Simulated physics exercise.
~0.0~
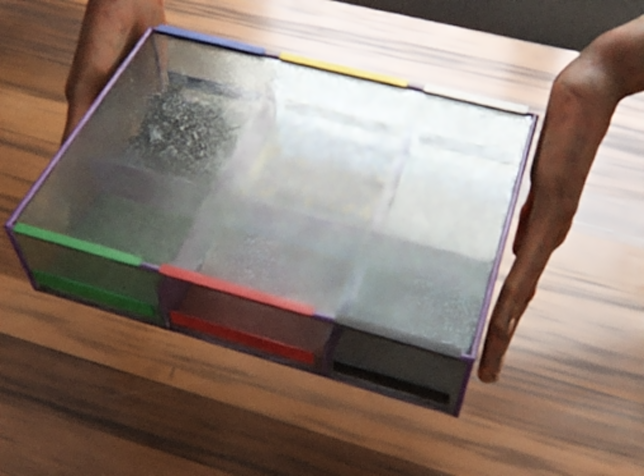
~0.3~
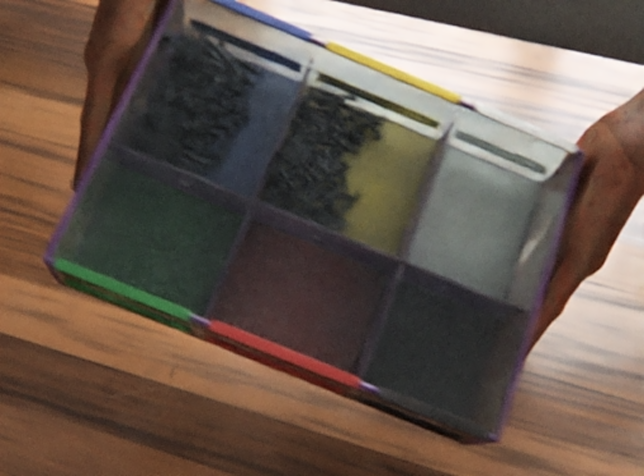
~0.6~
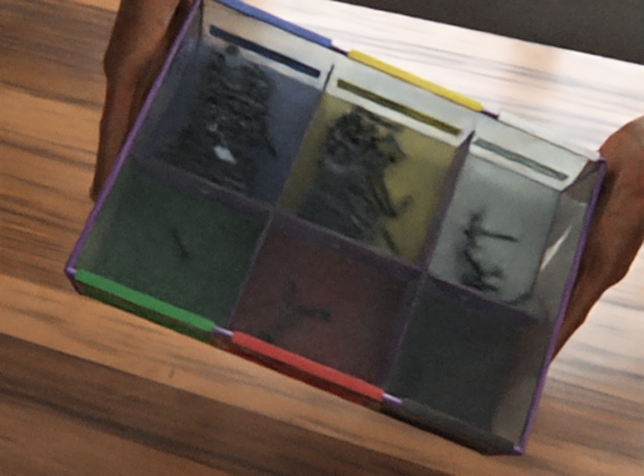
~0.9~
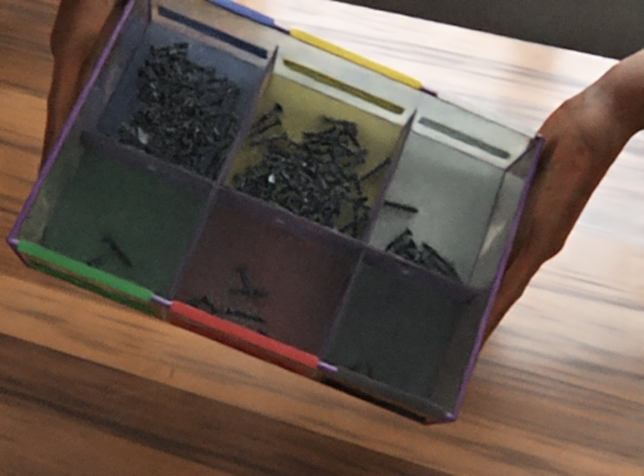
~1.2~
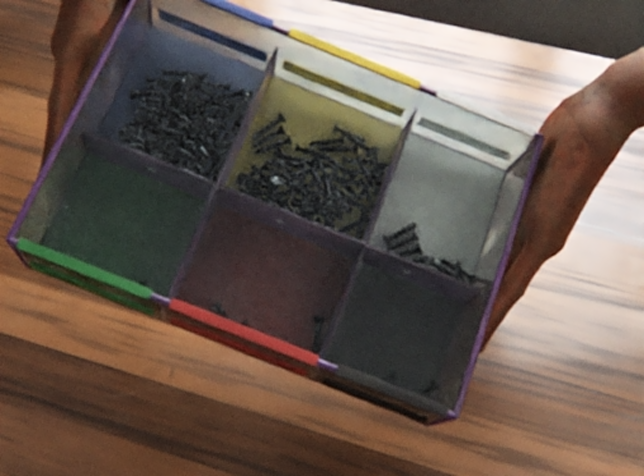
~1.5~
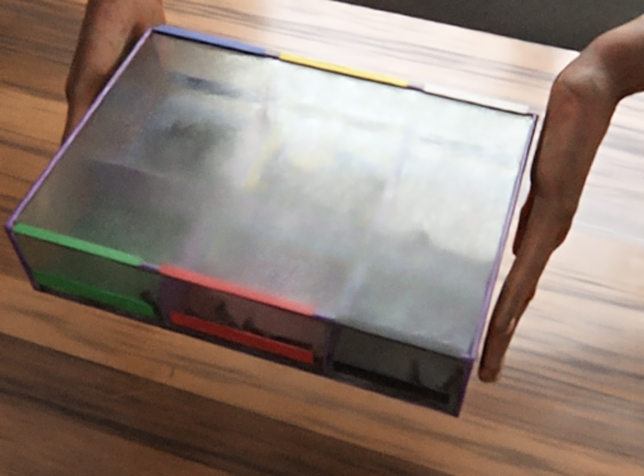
On a wooden table, hands tilting and shaking a clear-lidded compartment box, black screws gathering mostly in blue and yellow sections before levelling.
